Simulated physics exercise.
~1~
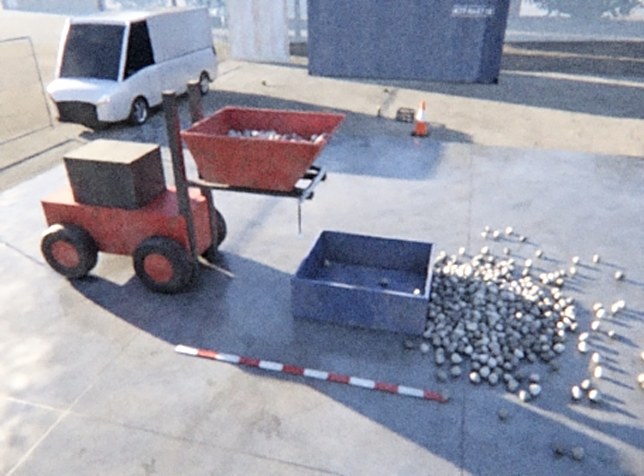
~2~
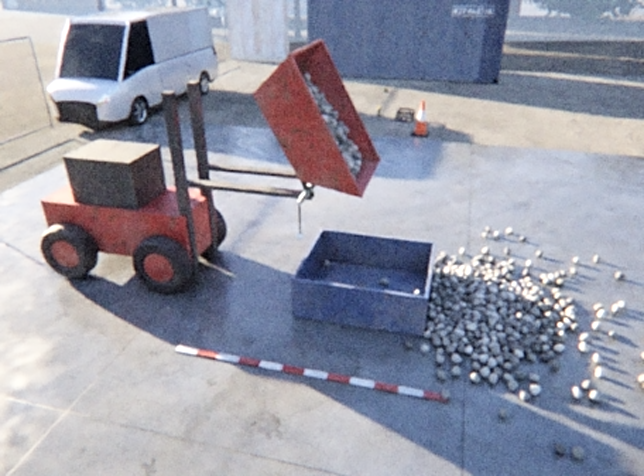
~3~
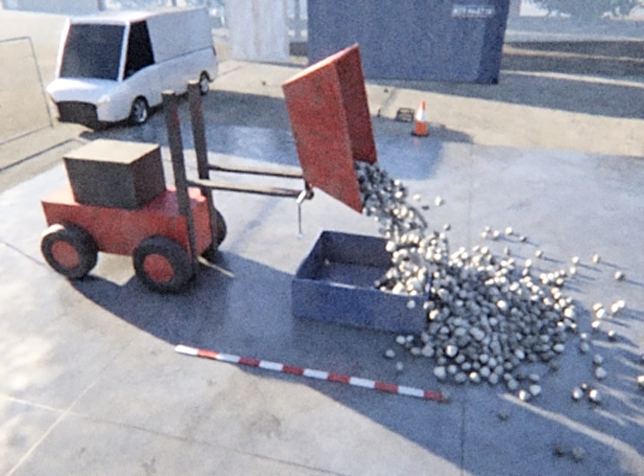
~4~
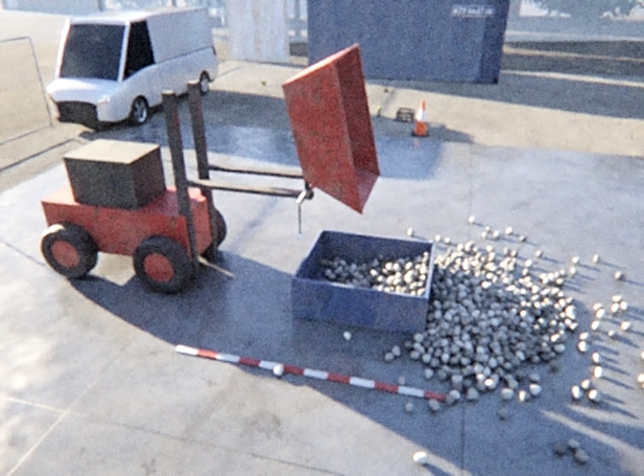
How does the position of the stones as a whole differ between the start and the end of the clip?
At the end the stones as a whole sit lower and a little further right than at the start, because those held up in the red skip have come down into the blue bin and onto the ground around it.
